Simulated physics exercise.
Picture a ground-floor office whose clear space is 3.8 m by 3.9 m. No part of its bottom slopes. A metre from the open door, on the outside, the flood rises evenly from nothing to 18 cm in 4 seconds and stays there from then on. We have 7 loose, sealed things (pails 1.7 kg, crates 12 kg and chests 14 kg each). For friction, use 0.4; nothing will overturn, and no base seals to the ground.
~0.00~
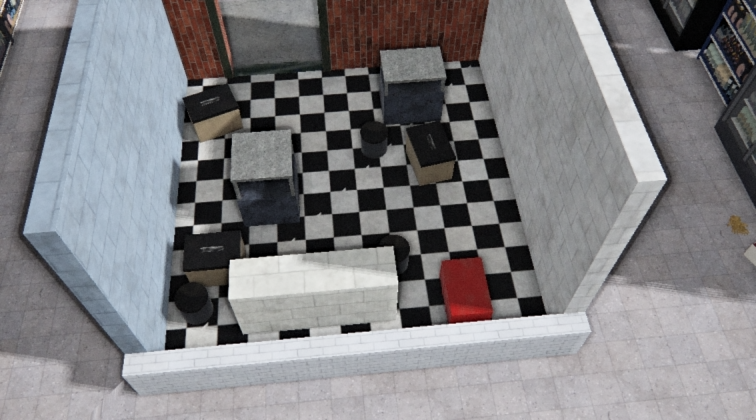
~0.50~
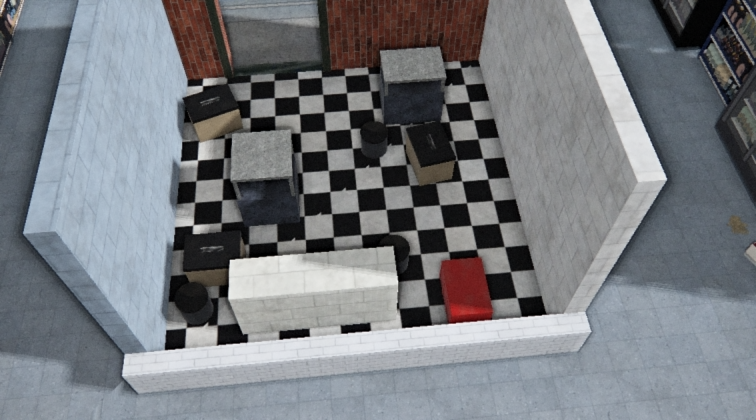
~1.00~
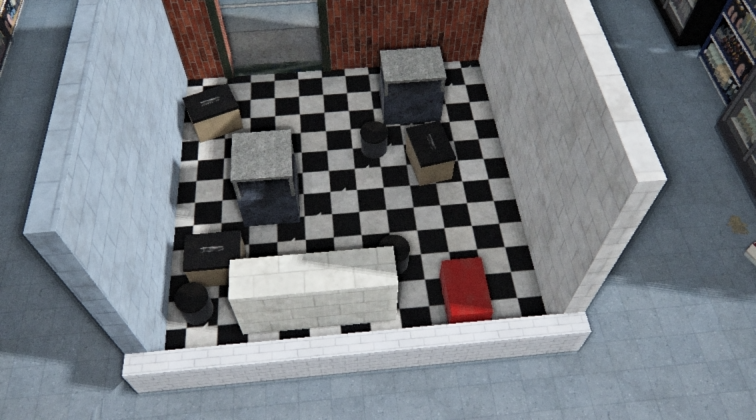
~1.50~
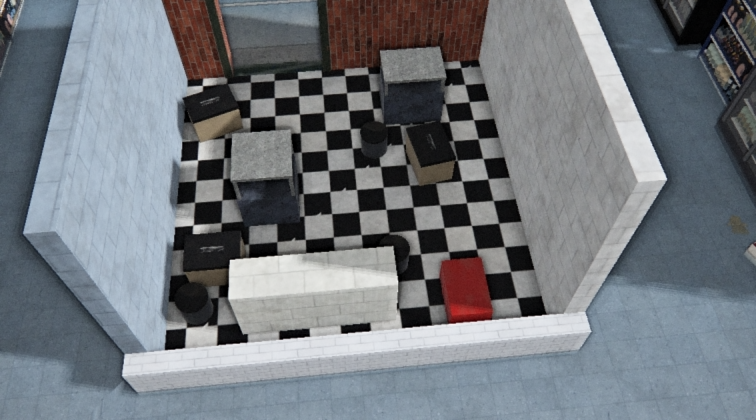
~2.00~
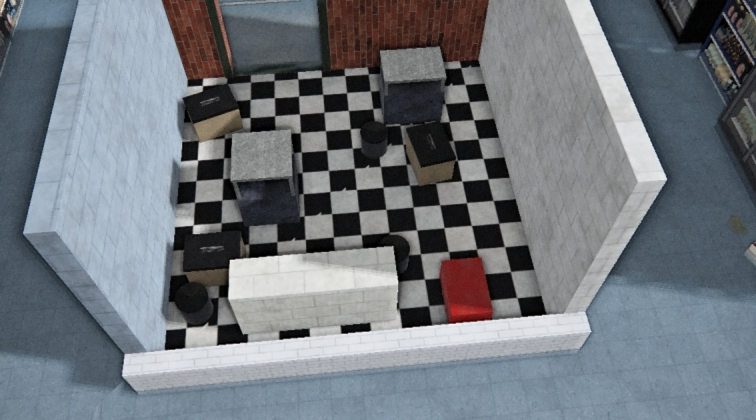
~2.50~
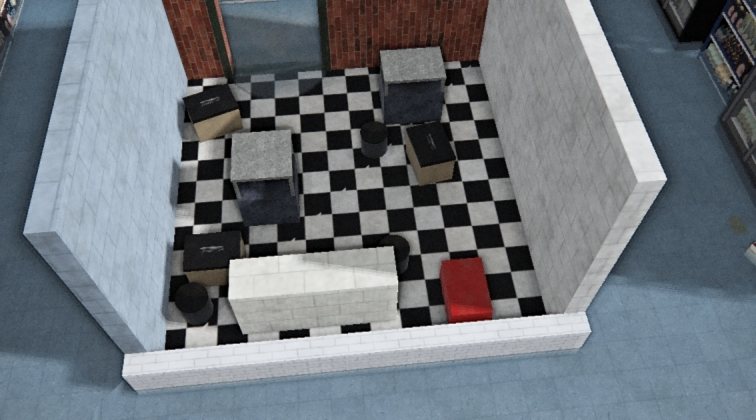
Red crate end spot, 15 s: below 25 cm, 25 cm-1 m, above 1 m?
Above 1 m.
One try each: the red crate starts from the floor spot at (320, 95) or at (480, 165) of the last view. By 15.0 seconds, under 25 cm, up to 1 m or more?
In that order: It travels far; it gets carried off.
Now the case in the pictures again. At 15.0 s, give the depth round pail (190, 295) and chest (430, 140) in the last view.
I'd estimate 15 cm for the first and 11 cm for the second.
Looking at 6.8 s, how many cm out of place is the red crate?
Shift by then: About 10 cm.
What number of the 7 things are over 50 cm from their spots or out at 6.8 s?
By that time the total stands at 3.
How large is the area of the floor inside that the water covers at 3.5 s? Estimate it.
Wet: Near 2.0 m2.
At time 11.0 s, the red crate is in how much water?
The depth there is around 12 cm.
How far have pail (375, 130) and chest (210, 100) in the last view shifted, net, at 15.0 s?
In turn: 60 cm, 200 cm.
After 3.5 s the red crate is near (467, 286), 0.0 m from its start, aground; 0 afloat.
After 6.8 s the red crate is near (478, 292), 0.1 m from its start, aground; 3 afloat.
After 11.0 s the red crate is near (510, 248), 0.6 m from its start, afloat; 7 afloat.
After 15.0 s the red crate is near (465, 100), 2.4 m from its start, afloat; 7 afloat.
